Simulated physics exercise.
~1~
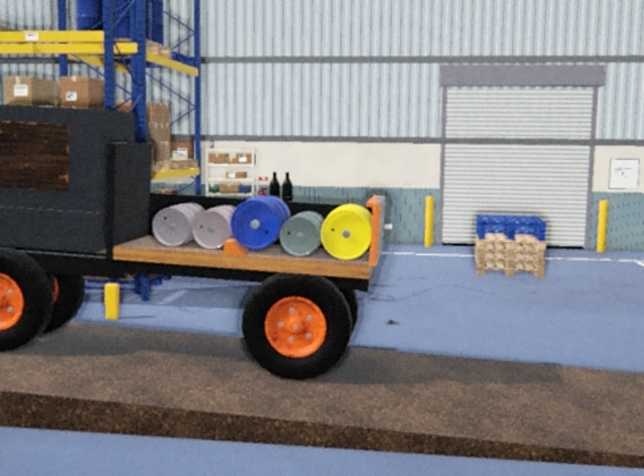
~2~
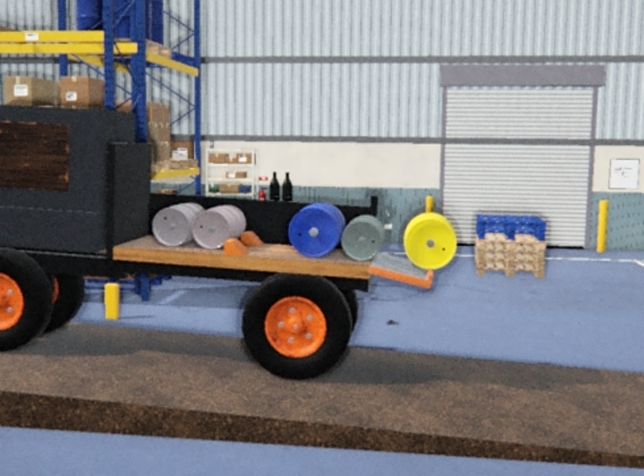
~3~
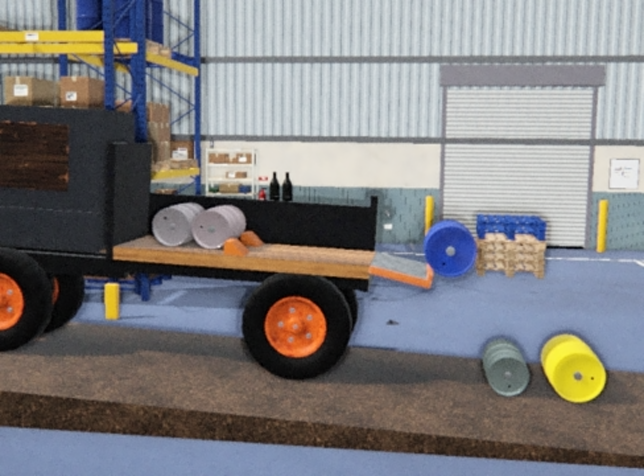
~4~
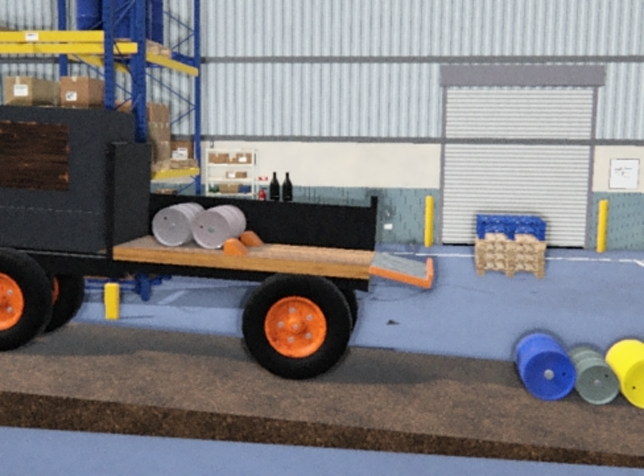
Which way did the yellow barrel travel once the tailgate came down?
The yellow barrel moved to the right, going off the end of the tailgate and down to the ground.
